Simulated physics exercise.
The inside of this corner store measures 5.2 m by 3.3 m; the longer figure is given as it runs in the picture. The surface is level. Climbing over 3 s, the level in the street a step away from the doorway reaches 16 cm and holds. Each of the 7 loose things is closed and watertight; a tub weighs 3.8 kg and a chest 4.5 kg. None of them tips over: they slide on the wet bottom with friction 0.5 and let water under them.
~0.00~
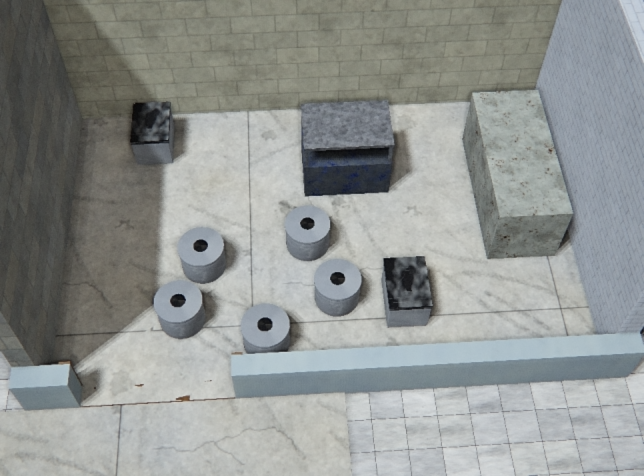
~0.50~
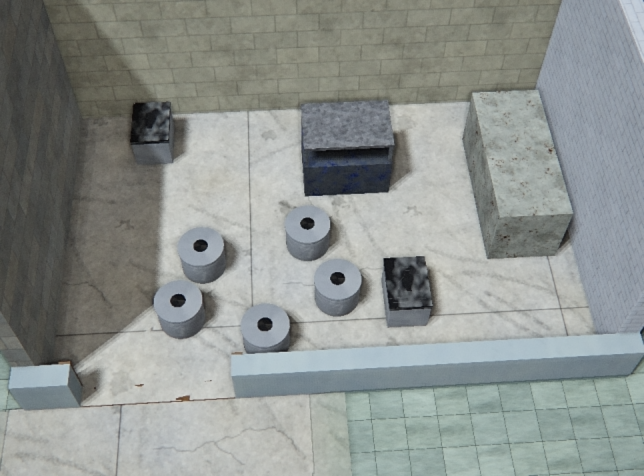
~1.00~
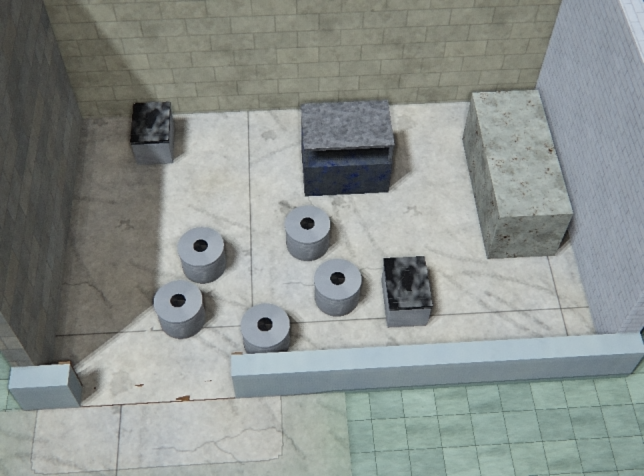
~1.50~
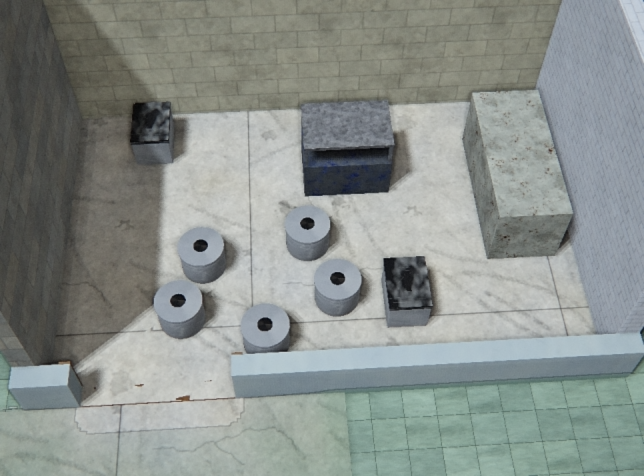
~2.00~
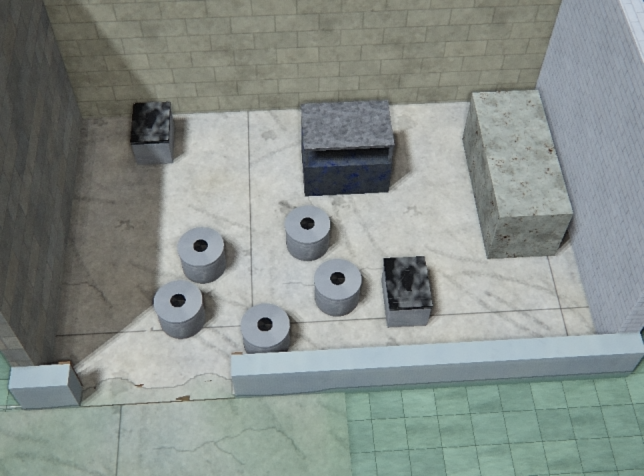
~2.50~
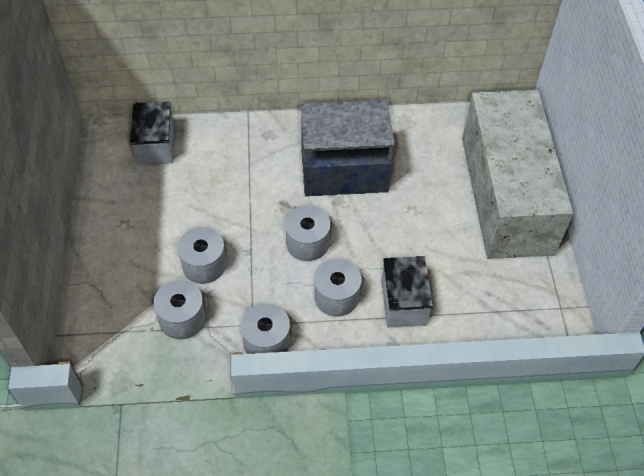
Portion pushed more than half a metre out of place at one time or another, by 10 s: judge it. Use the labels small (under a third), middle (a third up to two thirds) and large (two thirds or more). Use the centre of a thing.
Middle.
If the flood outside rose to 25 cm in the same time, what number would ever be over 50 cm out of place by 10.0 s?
Result: 4.
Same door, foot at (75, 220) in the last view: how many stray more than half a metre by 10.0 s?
Then it comes to 7.
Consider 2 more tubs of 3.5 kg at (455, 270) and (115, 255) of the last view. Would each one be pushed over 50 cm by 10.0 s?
Order as asked: Not as far and farther.
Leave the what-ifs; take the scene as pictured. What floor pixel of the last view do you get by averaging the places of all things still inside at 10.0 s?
Somewhere near (369, 227).
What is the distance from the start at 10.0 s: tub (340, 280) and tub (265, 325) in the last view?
Shifts: 0 cm / 0 cm.
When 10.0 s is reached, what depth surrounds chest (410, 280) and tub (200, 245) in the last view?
2 and 5 cm.
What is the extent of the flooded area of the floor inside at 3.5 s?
Near 2.5 m2 in all.
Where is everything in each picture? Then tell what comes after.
In the first frame, a tub at (338, 279), on the bottom; a tub at (308, 224), on the bottom; water covers 0.0 m2; 0 of 7 have shifted.
In the second frame, a tub at (338, 279), on the bottom; a tub at (308, 224), on the bottom; 0.0 m2 under water; 0 of 7 have shifted.
In the third frame, a tub at (338, 279) rests on the ground; a tub at (308, 224) rests on the ground; water covers 0.0 m2; 0 of 7 have shifted.
In the fourth frame, a tub at (338, 279), on the bottom; a tub at (308, 224), on the bottom; water covers 0.0 m2; 0 of 7 have shifted.
In the fifth frame, a tub at (338, 279) rests on the ground; a tub at (308, 224), on the bottom; 0.0 m2 under water; 0 of 7 have shifted.
In the sixth frame, a tub at (338, 279) rests on the ground; a tub at (308, 224) rests on the ground; 0.6 m2 under water; 0 of 7 have shifted.
After 3.5 s 0 of 7 are over 50 cm from their spots; 1 afloat.
After 4.5 s 2 of 7 are over 50 cm from their spots; 1 afloat.
After 7.0 s 4 of 7 are over 50 cm from their spots; 3 afloat.
After 10.0 s 4 of 7 are over 50 cm from their spots, and 4 have been at some point; 4 afloat.
